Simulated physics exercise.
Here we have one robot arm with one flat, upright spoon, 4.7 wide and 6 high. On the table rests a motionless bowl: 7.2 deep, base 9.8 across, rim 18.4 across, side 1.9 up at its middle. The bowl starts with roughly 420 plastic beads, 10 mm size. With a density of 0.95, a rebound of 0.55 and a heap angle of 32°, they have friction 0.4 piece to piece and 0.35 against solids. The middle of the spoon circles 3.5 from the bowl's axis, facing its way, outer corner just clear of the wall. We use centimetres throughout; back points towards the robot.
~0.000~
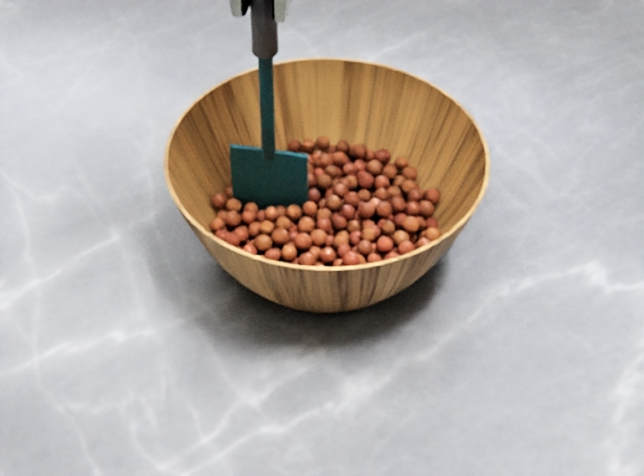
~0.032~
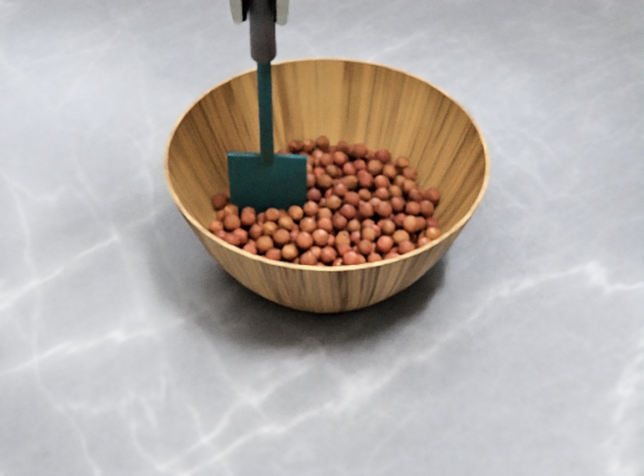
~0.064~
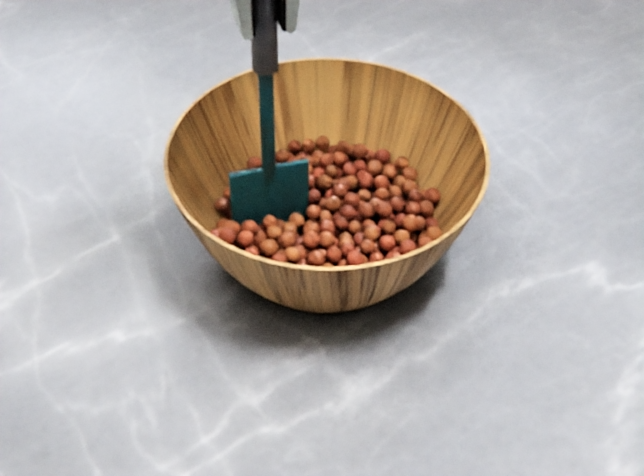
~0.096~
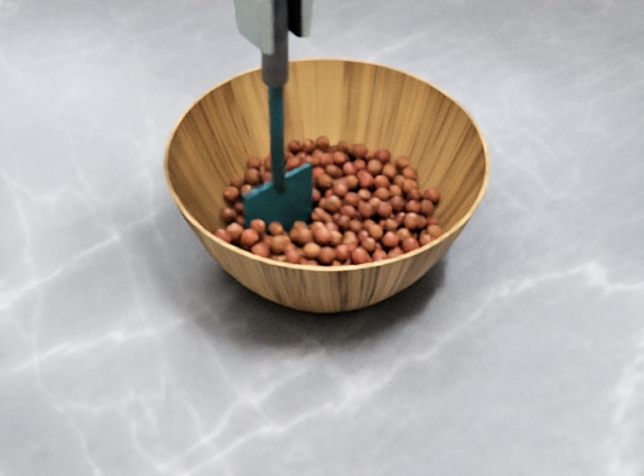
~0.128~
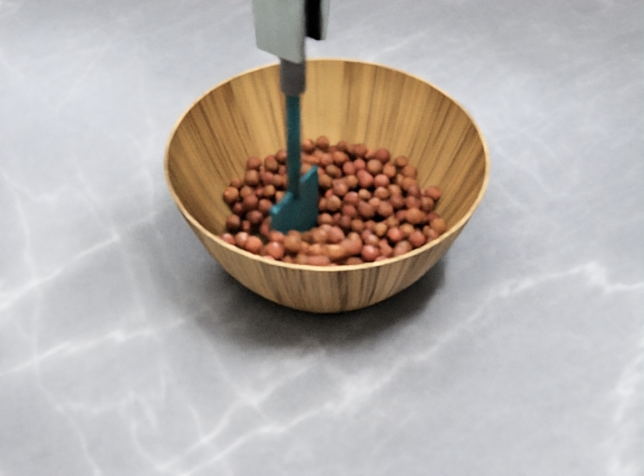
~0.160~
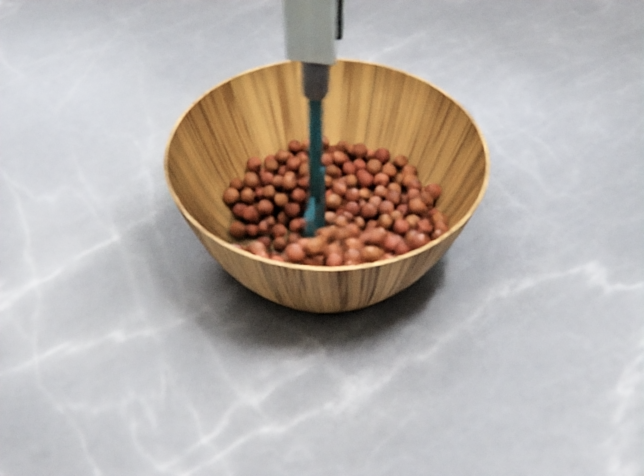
In this clip, a robot arm holding a flat teal spoon upright in a wooden bowl of reddish-brown beads sweeps it from the left toward the near side, turning it edge-on and pushing beads along while the bowl stays still.
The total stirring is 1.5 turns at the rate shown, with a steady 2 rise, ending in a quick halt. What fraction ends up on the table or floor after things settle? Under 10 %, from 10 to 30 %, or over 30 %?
Under 10 %.
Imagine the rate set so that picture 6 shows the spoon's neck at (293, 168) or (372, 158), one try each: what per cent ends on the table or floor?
About 0 and 15 %.
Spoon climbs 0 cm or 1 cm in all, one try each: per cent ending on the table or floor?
About 0 per cent on the first try and 0 per cent on the second.
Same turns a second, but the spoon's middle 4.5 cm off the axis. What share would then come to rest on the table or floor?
Close to 0 in a hundred then.
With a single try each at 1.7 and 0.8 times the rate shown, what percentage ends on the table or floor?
Some 15 and 0 per cent.
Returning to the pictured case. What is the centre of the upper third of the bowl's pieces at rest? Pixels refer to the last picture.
Estimated centre: (337, 209).
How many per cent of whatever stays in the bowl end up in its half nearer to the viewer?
I'd put it at roughly 50 per cent.
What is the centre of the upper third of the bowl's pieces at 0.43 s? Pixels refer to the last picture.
I'd point to somewhere close to (330, 123).
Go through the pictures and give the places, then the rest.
The first picture shows spoon neck at (268, 130), 0° round; upper third of the load around (334, 214), from x 215 to 435, top at y 145; 420 in the bowl.
The second picture shows spoon neck at (266, 135), 8° round; upper third of the load around (332, 217), from x 215 to 435, top at y 145.
The third picture shows spoon neck at (268, 148), 29° round; upper third of the load around (325, 230), from x 215 to 435, top at y 145.
The fourth picture shows spoon neck at (278, 159), 49° round; upper third of the load around (324, 239), from x 220 to 435, top at y 145.
The fifth picture shows spoon neck at (294, 168), 70° round; upper third of the load around (334, 248), from x 225 to 440, top at y 145.
The sixth picture shows spoon neck at (315, 173), 91° round; upper third of the load around (352, 247), from x 230 to 440, top at y 145; 420 in the bowl.
After 0.43 s, 265° round, highest piece 10 above the table; 416 in the bowl, 3 on the table or floor, 1 in flight or on the tool.
After 0.70 s, 80° round, highest piece 8 above the table; 413 in the bowl, 7 on the table or floor.
After 1.03 s, 180° round, highest piece 5 above the table; 413 in the bowl, 7 on the table or floor.
After 1.73 s, 180° round, highest piece 5 above the table; 413 in the bowl, 7 on the table or floor.
At rest, 413 in the bowl, 7 on the table or floor. That is 2 % on the table or floor.
